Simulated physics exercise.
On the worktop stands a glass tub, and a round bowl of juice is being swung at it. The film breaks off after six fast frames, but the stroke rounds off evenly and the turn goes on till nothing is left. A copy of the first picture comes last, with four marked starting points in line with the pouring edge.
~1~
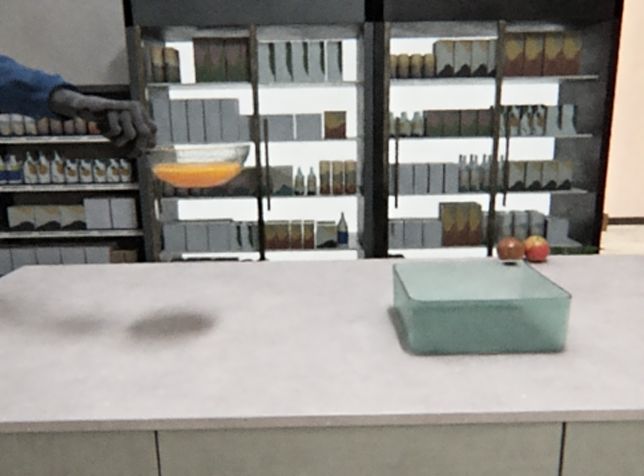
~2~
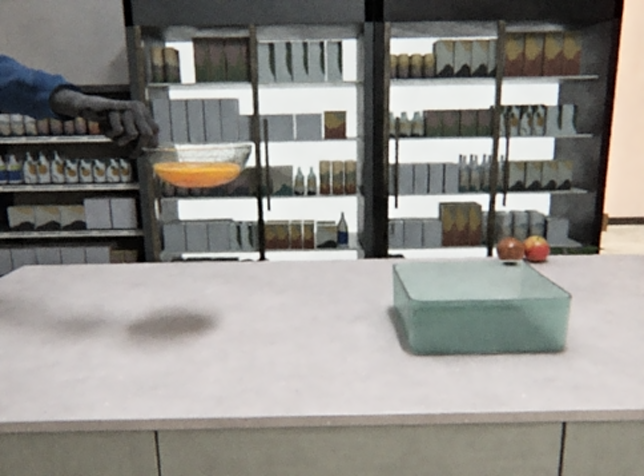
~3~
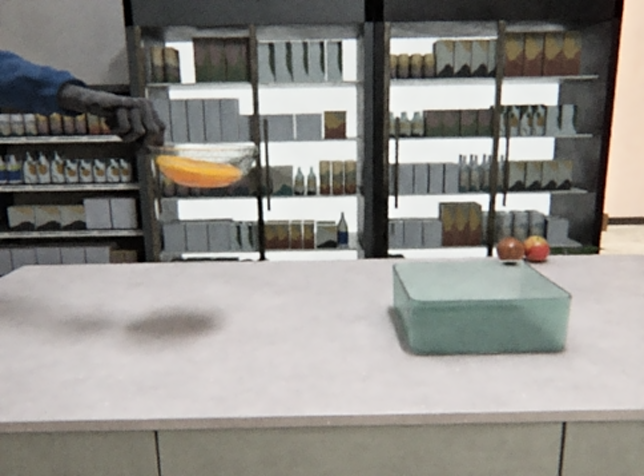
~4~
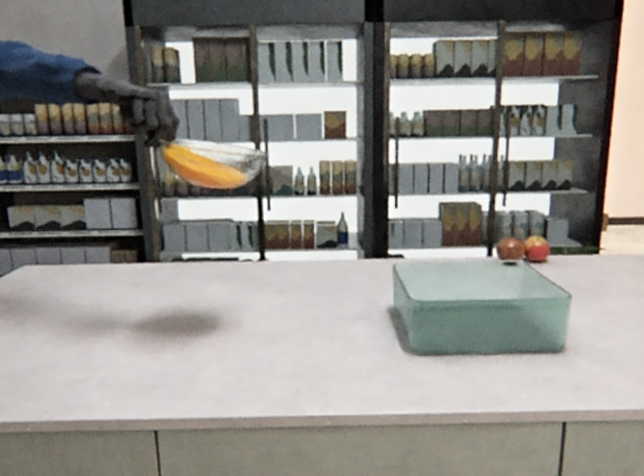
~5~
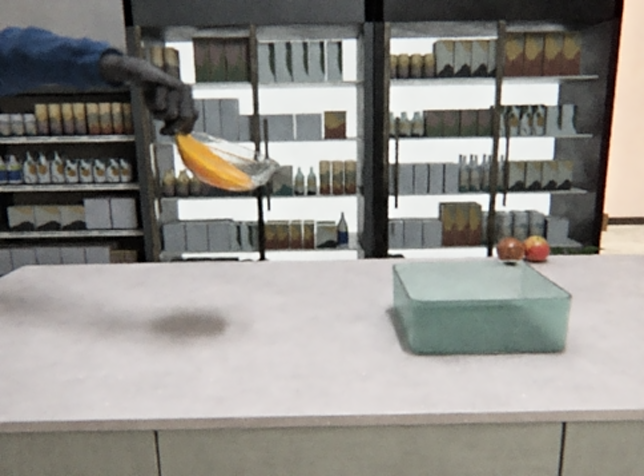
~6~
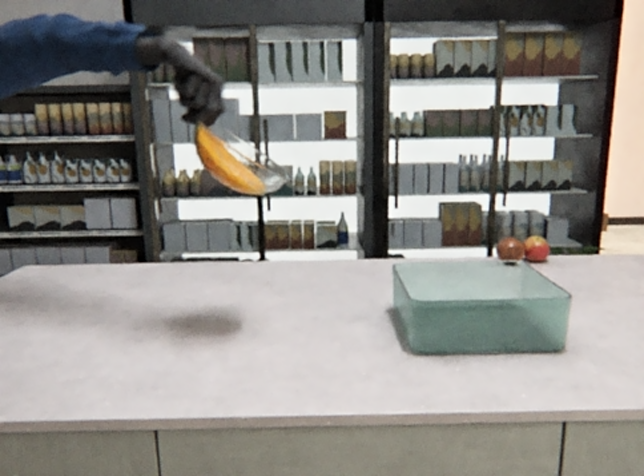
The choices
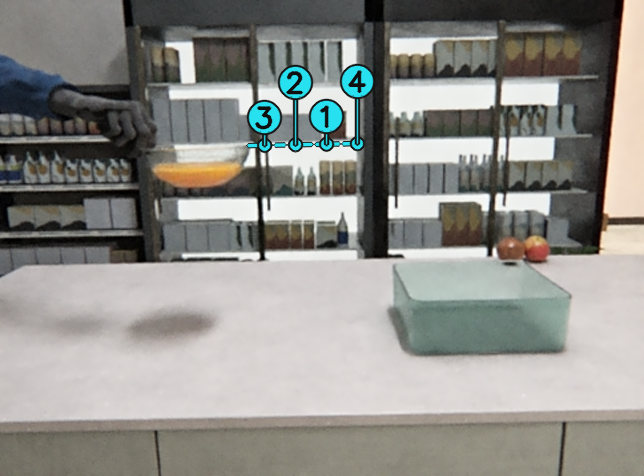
A gloved hand at the end of a blue sleeve holds a clear round bowl of orange juice above a pale worktop, seen from the front at a fixed, level view in a room lined with stocked shelves. A greenish glass tub stands on the right, with two reddish fruits behind it. The hand barely moves at first, then shifts right and tilts the bowl steeply rightward.
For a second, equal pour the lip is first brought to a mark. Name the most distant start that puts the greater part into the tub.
3.
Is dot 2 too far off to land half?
No.
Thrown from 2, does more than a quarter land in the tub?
Yes, it does.
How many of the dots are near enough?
All four.
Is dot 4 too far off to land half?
No.
On the marked copy, 1 at (326, 144); 2 at (295, 144); 3 at (264, 145); 4 at (357, 143).
Choosing 1, about 72 % lands in the tub, 10 % falls short and 18 % goes beside or beyond.
Choosing 2, about 69 % lands in the tub, 7 % falls short and 24 % goes beside or beyond.
Choosing 3, about 65 % lands in the tub, 16 % falls short and 19 % goes beside or beyond.
Choosing 4, about 81 % lands in the tub, 15 % falls short and 3 % goes beside or beyond.
